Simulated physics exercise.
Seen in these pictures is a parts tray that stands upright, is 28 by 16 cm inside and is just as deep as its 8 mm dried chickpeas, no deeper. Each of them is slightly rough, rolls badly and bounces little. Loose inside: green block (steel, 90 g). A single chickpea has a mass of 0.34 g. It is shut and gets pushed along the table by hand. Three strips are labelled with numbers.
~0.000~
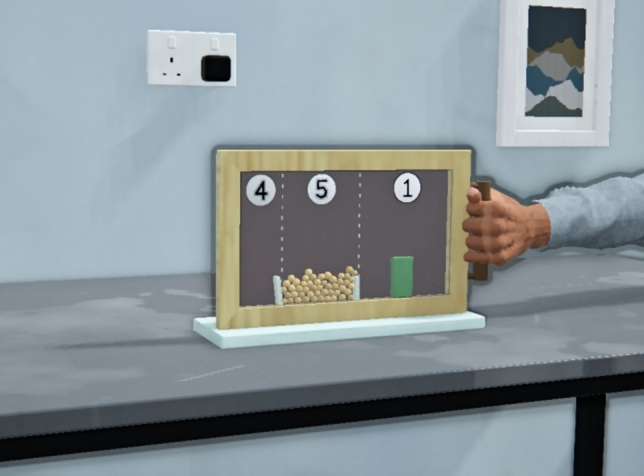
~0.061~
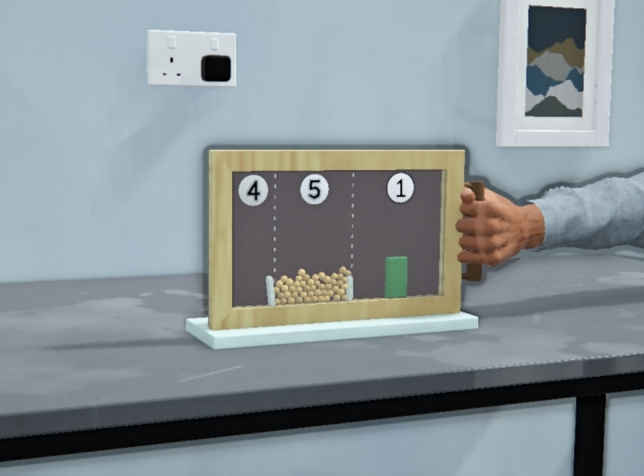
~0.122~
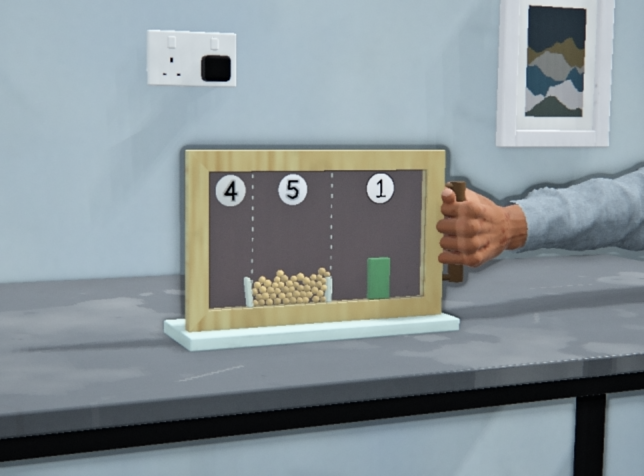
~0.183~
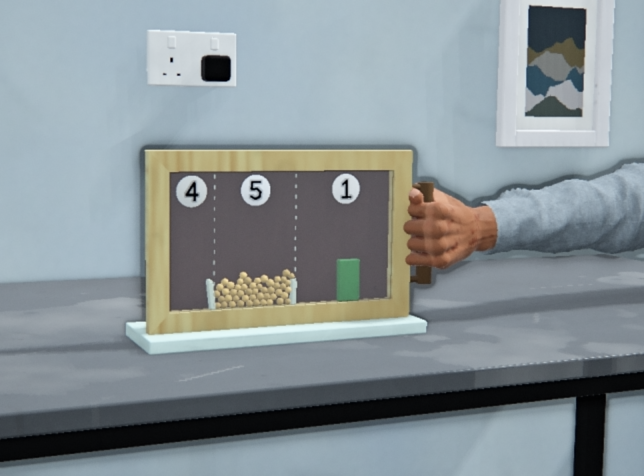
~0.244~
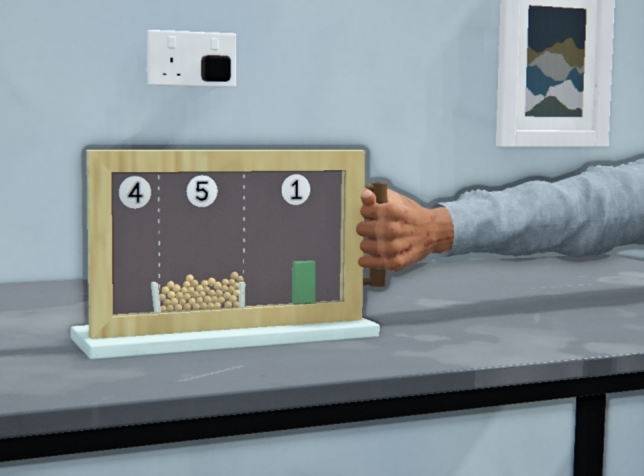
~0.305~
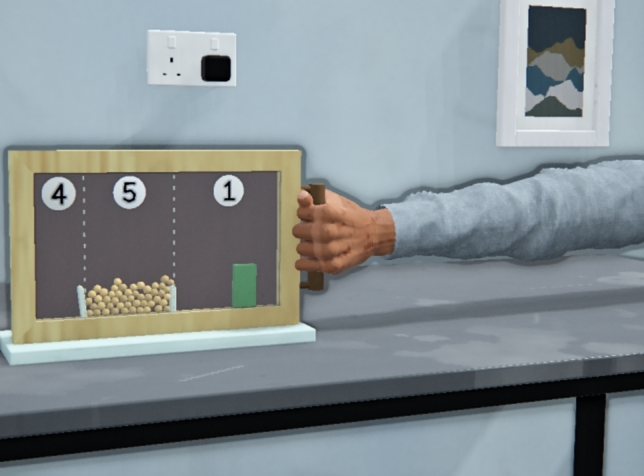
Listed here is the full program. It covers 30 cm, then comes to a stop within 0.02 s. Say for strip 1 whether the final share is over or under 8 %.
Strip 1: Under 8 %.
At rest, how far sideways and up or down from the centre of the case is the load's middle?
Left: About 6 cm; below: About 7 cm.
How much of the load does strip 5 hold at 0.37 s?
100 percent.
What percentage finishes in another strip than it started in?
About 25 %.
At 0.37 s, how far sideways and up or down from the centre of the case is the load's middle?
Position estimate: Left 5 cm, below 6 cm.
By 0.37 s, it is 30 cm to the left; the chickpeas' middle is 5 cm left of and 6 cm below the centre; no. 5, 100 %.
By 0.47 s, it is 30 cm to the left; the chickpeas' middle is 5 cm left of and 5 cm below the centre; no. 4, 20 %, no. 5, 80 %.
By 0.62 s, it is 30 cm to the left; the chickpeas' middle is 6 cm left of and 6 cm below the centre; no. 4, 25 %, no. 5, 75 %.
At rest by 1.4 s, it is 30 cm to the left; no. 1, 0 %, no. 4, 25 %, no. 5, 75 %.
